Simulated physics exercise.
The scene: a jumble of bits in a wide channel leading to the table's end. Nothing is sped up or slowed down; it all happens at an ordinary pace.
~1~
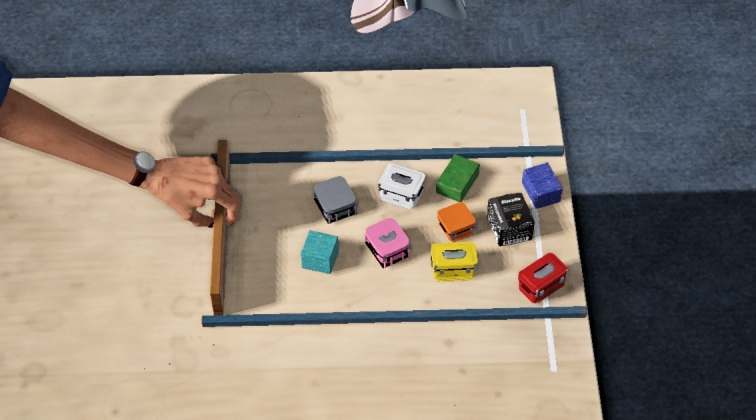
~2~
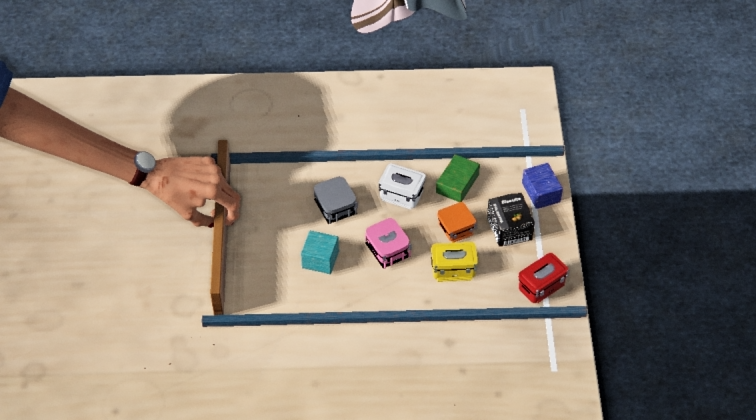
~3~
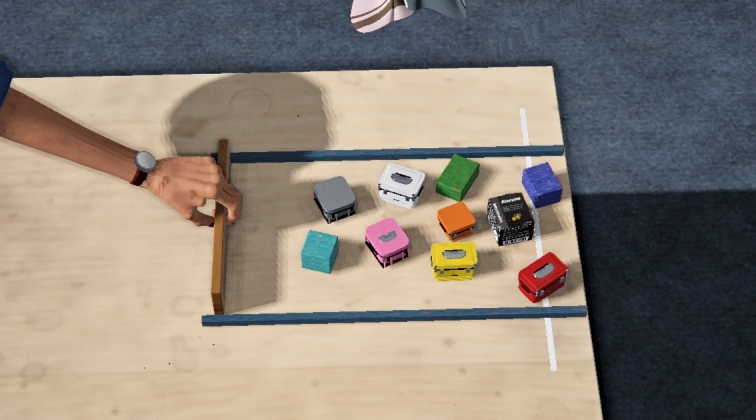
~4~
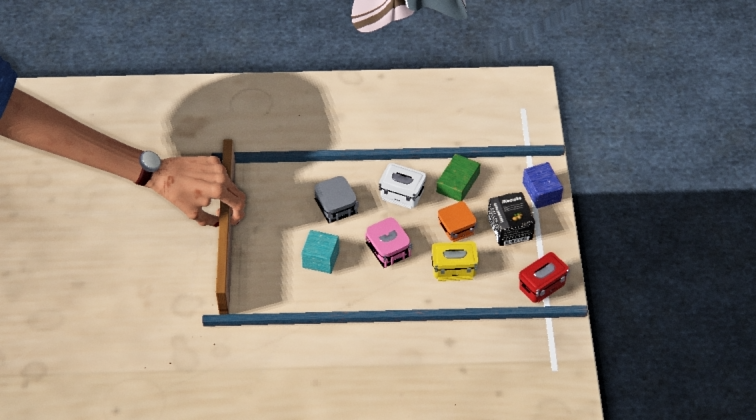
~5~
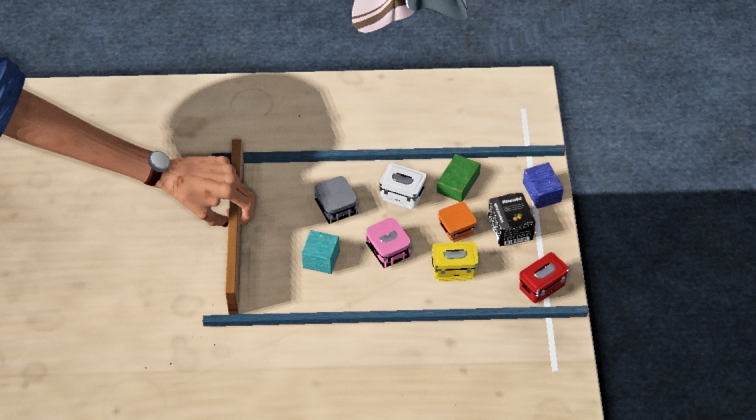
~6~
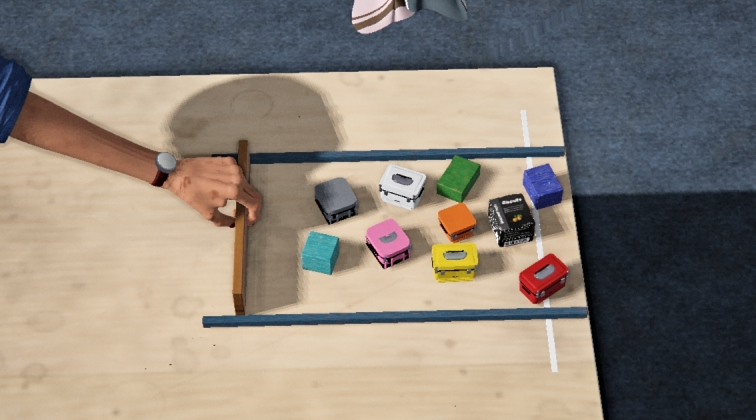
A hand slides a wooden board slightly right toward colorful blocks and cases that stay still.
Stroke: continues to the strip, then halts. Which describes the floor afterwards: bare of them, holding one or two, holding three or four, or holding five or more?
Honestly, the push sends five or more of them over the end.
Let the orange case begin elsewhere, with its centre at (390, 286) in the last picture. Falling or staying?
From that start, the object then is safe.
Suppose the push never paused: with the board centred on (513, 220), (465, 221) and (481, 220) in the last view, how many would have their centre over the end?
3; 1; 2.
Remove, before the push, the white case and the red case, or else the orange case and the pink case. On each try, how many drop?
Tally of falls: 4 for the first try, 4 for the second.
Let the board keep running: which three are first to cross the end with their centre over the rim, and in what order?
Those would be the blue block, the black box and the green block, in that order.
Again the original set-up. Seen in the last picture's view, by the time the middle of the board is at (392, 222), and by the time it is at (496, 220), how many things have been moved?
It comes to 7 for the first spot, 10 for the other.
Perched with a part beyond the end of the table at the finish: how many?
It would come to 1.
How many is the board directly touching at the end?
Well, it touches 3.
Soon after, none off yet; blue block at rest near (543, 186); red case at rest near (543, 280); black box at rest near (511, 220).
After that, none off yet; blue block displaced about its own width near (564, 180); red case at rest near (543, 280); black box displaced about its own width near (552, 212).
In the end, the number that fall off is five or more; gone, pink case, orange case, green block, black box, red case and blue block.
